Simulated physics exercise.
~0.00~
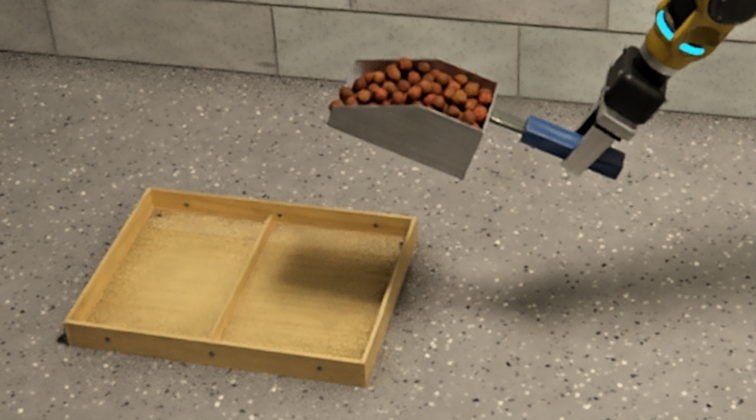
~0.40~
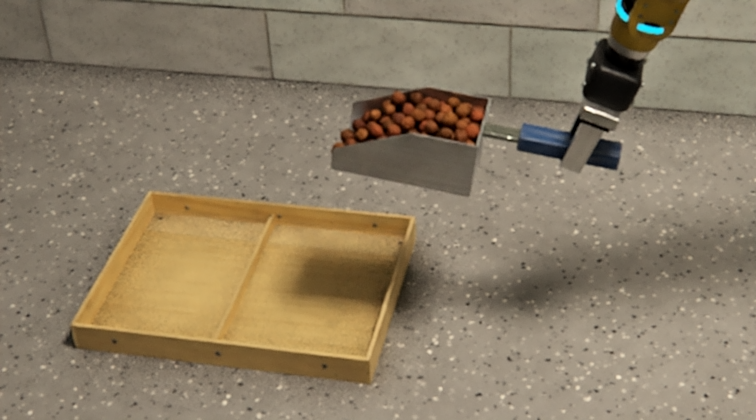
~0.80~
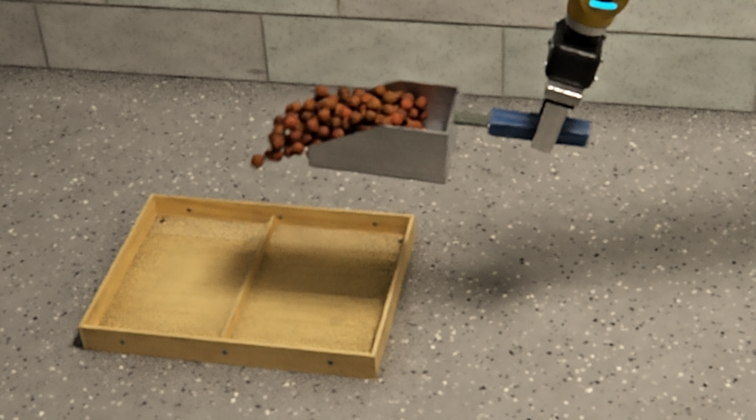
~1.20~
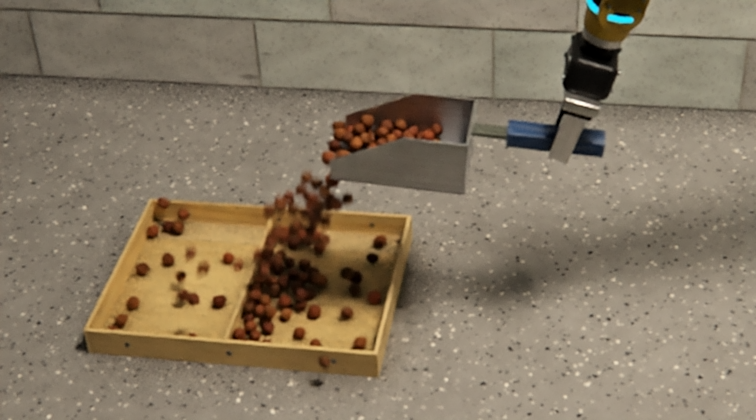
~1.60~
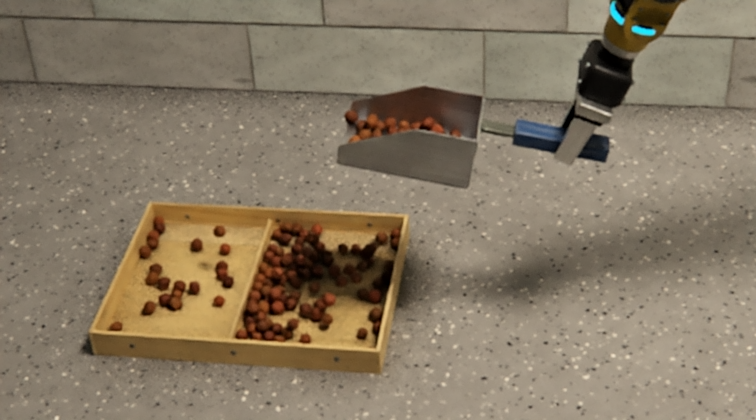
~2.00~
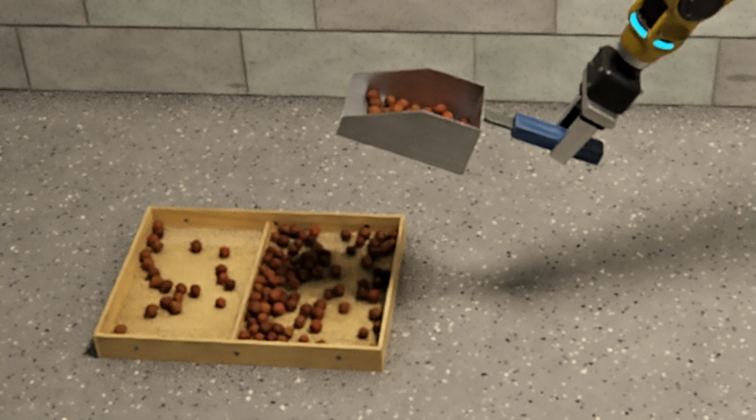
On a speckled counter, a robot tips hazelnuts into a divided wooden tray, keeping some.
